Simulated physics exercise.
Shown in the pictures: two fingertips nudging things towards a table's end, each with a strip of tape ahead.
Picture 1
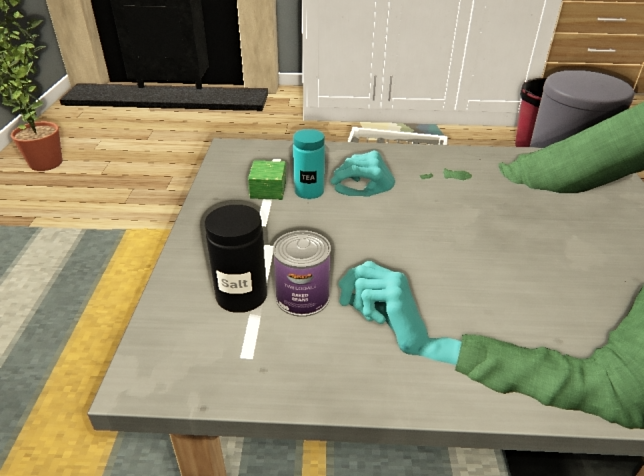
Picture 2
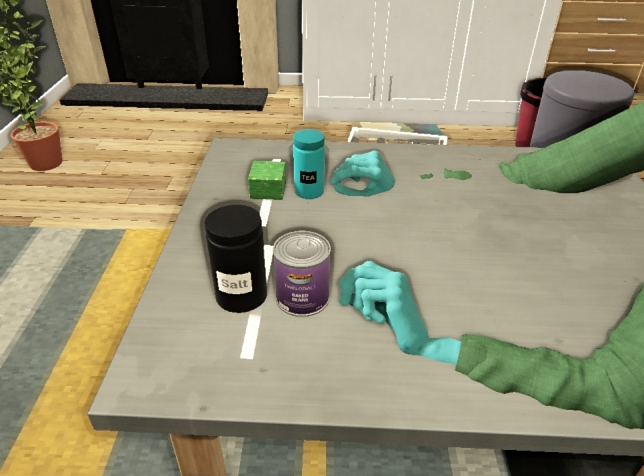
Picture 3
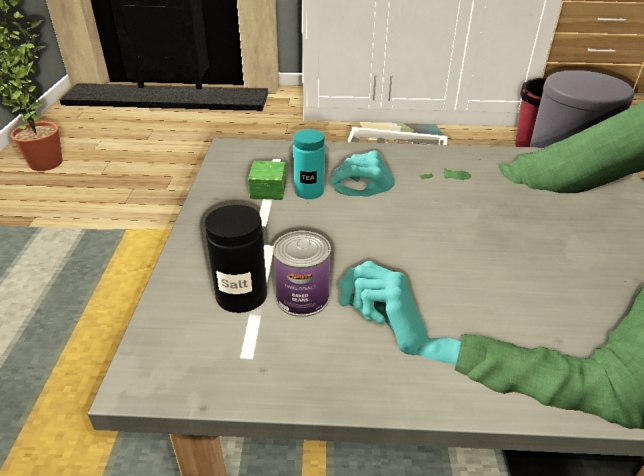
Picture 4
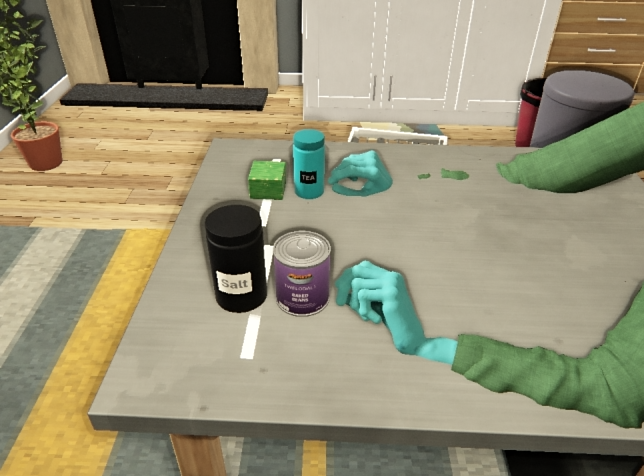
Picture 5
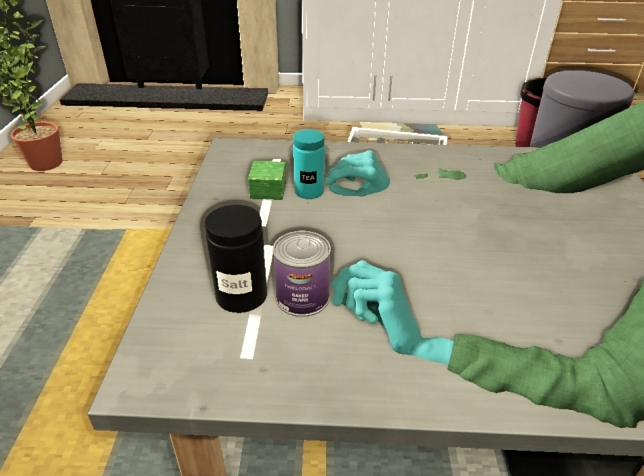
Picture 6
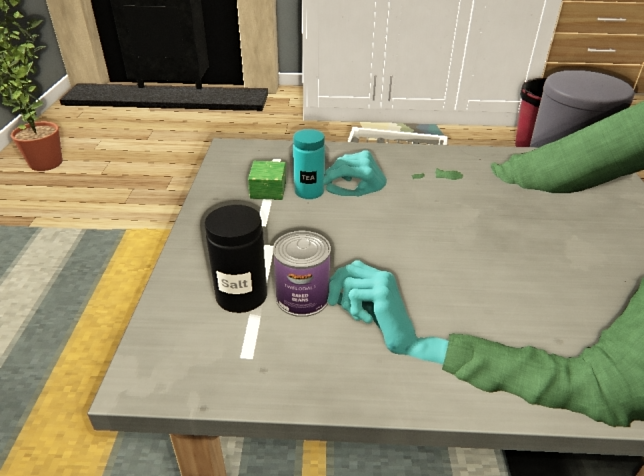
Two teal hands with green sleeves rested on a gray table beside a black salt jar, a purple can, a turquoise jar and a green block, then edged slightly left while the objects barely moved.
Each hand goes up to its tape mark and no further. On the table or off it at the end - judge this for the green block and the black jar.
Green block: On; black jar: On.
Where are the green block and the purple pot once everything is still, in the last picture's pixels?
Green block: (219, 178); purple pot: (224, 271).
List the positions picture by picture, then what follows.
Green block (268, 180); black jar (238, 260); purple pot (302, 274), in the first frame.
Black jar (237, 260); turquoise jar (309, 165), in the second frame.
Green block (268, 180); purple pot (302, 274), in the third frame.
Black jar (237, 260); turquoise jar (309, 165), in the fourth frame.
Green block (268, 180); purple pot (302, 274), in the fifth frame.
Green block (268, 180); black jar (237, 260); turquoise jar (309, 165), in the sixth frame.
Then, 0.74 s after the last picture, green block moved a little near (248, 180); black jar moved a little near (206, 258).
At rest, the green block is still on the table, near (219, 178); the black jar is still on the table, near (168, 257).
